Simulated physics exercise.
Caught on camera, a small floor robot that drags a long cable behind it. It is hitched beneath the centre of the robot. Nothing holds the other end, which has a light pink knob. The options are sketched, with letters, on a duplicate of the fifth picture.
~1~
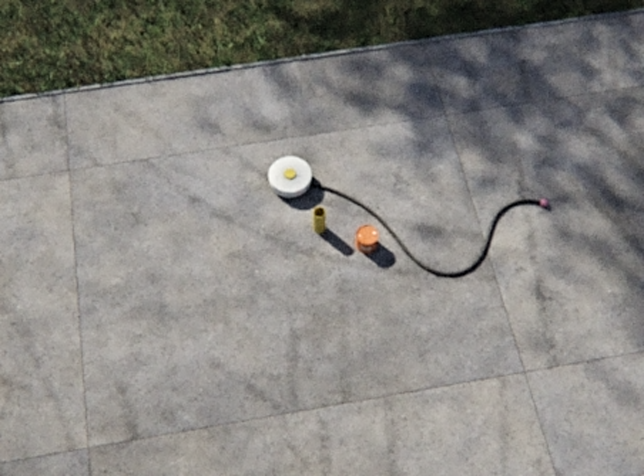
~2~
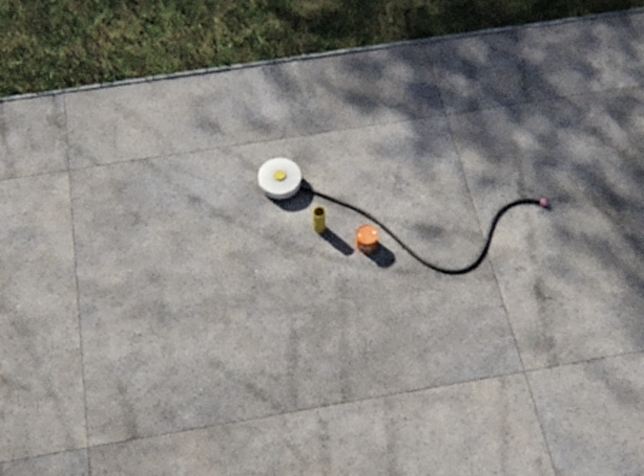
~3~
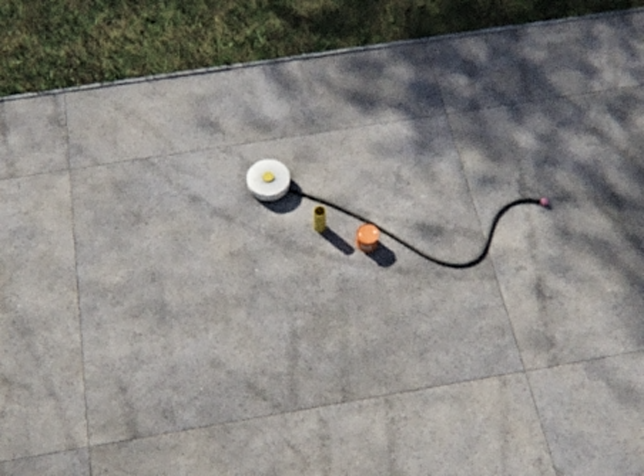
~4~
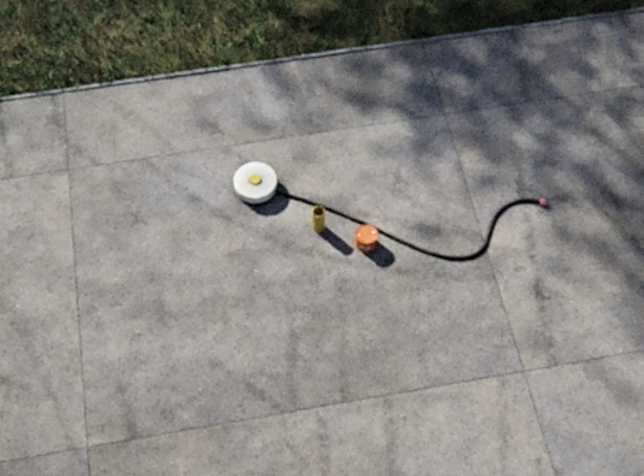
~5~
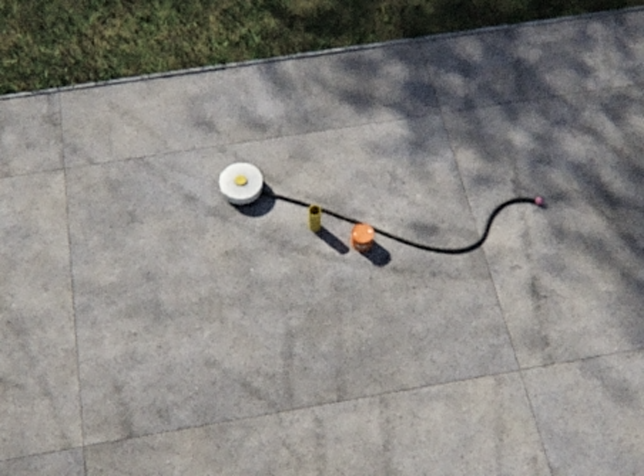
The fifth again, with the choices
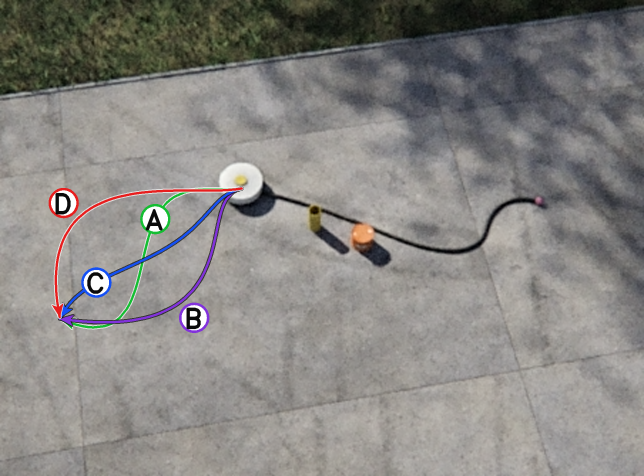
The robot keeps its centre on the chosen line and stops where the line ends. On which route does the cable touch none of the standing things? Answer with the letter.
Line D does it.
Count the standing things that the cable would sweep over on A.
It sweeps one.
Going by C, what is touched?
It is the yellow post.
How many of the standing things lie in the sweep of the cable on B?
In all, two.
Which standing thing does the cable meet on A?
It is the yellow post.
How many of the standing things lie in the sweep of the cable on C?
One.
On the marked copy, A from (242, 188) via (145, 251) to (62, 319); B from (242, 188) via (193, 290) to (60, 319); C from (242, 188) via (157, 253) to (61, 317); D from (242, 188) via (105, 201) to (60, 317).
Taking D. A third of the way, robot (137, 189), middle of the cable (310, 206), free end (477, 210).
Two thirds of the way, robot (58, 247), middle of the cable (231, 208), free end (399, 208).
When it is over, robot (58, 315), middle of the cable (210, 223), free end (377, 207); nothing has been touched.
As for the rest, A meets the yellow post; B meets the yellow post and orange pot; C meets the yellow post.
